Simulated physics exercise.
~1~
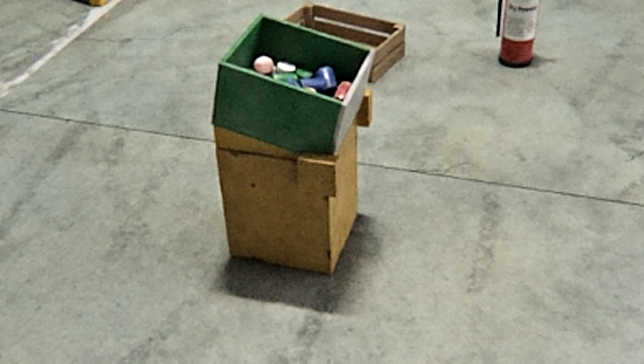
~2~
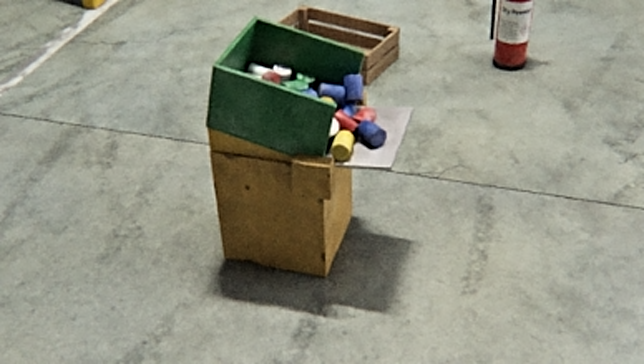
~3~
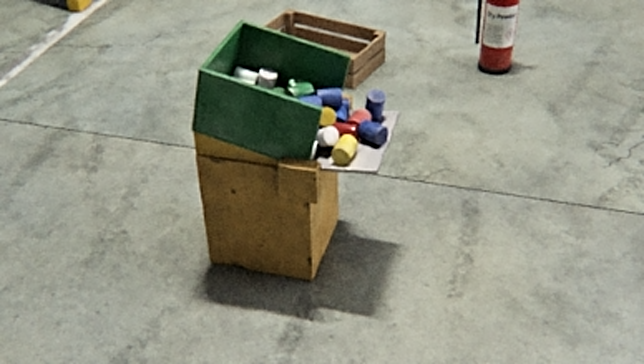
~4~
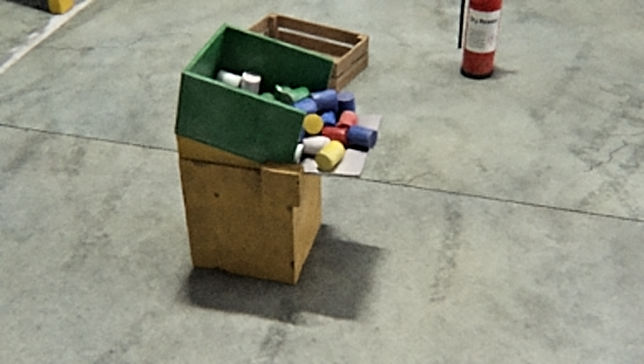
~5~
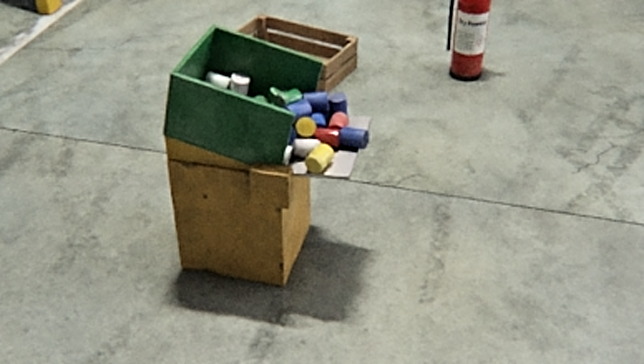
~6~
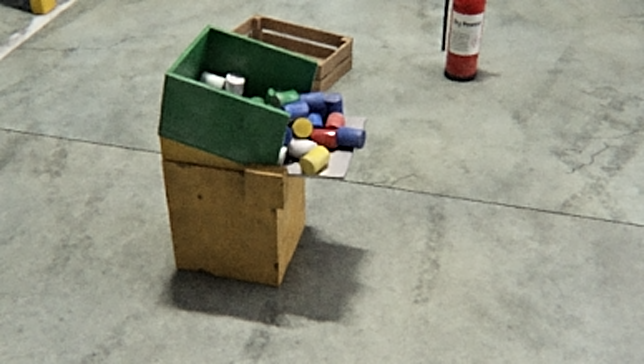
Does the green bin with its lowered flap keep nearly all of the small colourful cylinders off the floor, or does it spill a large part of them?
It keeps nearly all of them off the floor. The cylinders slide forward and pile up on the lowered flap, and none are seen on the ground at the end.
